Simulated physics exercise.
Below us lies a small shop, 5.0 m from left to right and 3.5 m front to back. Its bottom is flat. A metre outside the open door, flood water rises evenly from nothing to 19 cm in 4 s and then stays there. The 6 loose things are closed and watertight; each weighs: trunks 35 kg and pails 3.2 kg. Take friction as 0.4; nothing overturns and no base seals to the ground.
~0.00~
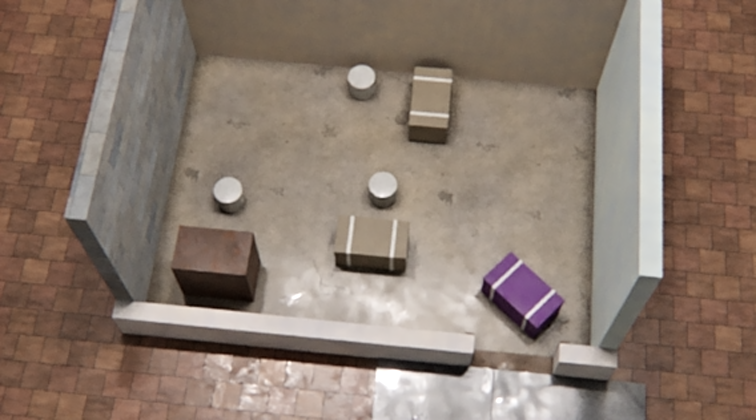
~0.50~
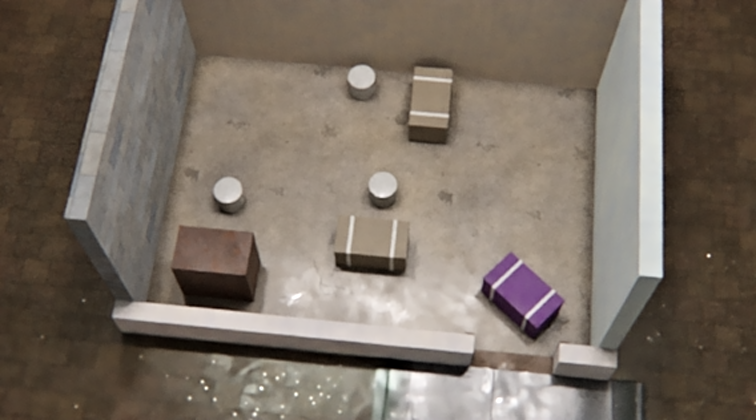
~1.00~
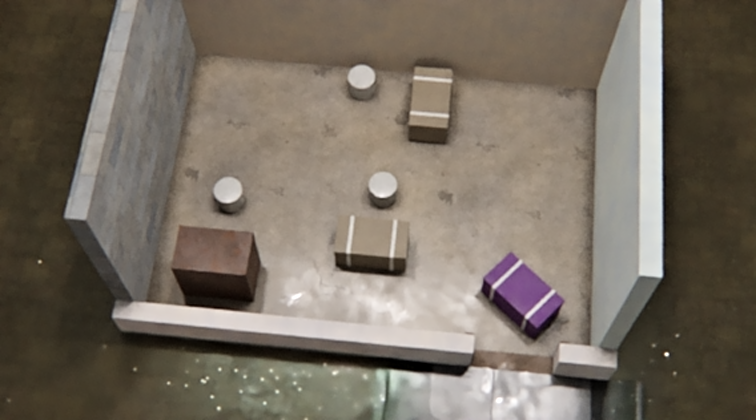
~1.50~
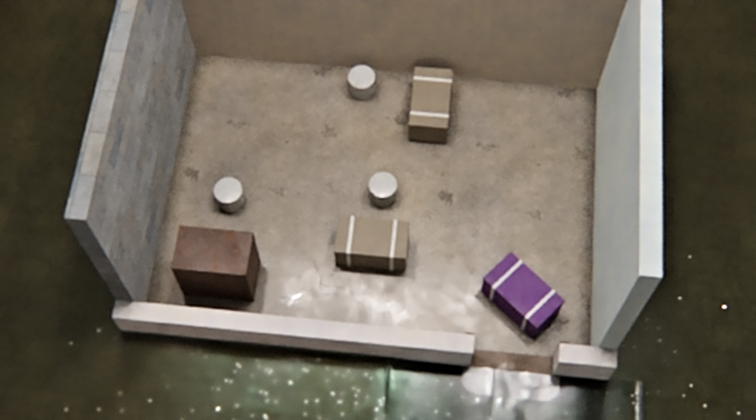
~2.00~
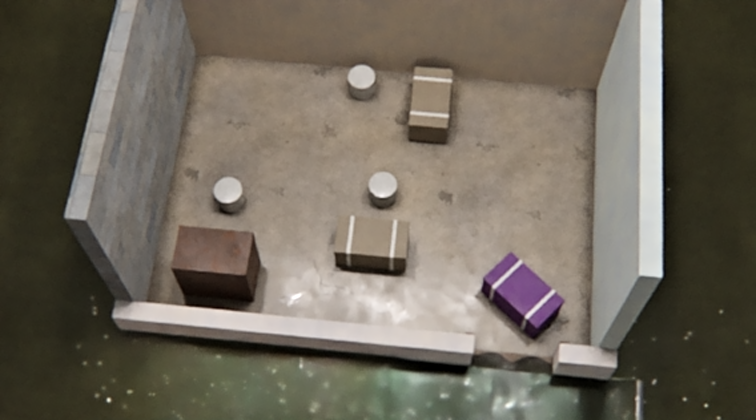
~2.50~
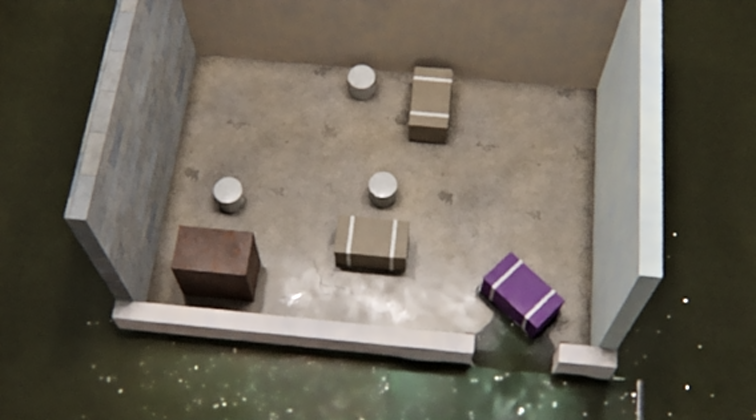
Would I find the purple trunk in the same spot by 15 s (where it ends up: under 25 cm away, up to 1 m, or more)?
Purple trunk gets carried off.
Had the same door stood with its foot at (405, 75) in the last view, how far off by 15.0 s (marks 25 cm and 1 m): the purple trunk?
In that case the purple trunk holds its place.
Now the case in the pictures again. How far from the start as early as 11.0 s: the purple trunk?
About 200 cm.
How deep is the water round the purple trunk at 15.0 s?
Roughly 12 cm.
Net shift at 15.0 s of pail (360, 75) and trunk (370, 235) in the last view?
In that order: 200 cm, 0 cm.
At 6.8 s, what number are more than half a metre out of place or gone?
1 of them.
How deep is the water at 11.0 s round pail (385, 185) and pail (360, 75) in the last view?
About 3 and 6 cm.
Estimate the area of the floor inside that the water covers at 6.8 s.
Some 11.0 m2.
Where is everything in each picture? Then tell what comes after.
The first frame shows the purple trunk at (524, 289), on the bottom; water covers 0.0 m2; 0 of 6 have shifted.
The second frame shows the purple trunk at (524, 289), on the bottom; 0.0 m2 under water; 0 of 6 have shifted.
The third frame shows the purple trunk at (524, 289), on the bottom; water covers 0.0 m2; 0 of 6 have shifted.
The fourth frame shows the purple trunk at (524, 289) rests on the ground; 0.0 m2 under water; 0 of 6 have shifted.
The fifth frame shows the purple trunk at (524, 289) rests on the ground; 0.0 m2 under water; 0 of 6 have shifted.
The sixth frame shows the purple trunk at (524, 289) rests on the ground; water covers 0.2 m2; 0 of 6 have shifted.
After 3.5 s the purple trunk is near (524, 289), 0.0 m from its start, aground; 0 afloat.
After 6.8 s the purple trunk is near (542, 200), 1.1 m from its start, aground; 0 afloat.
After 11.0 s the purple trunk is near (539, 122), 2.1 m from its start, afloat; 2 afloat.
After 15.0 s the purple trunk is near (423, 73), 2.9 m from its start, afloat; 4 afloat.
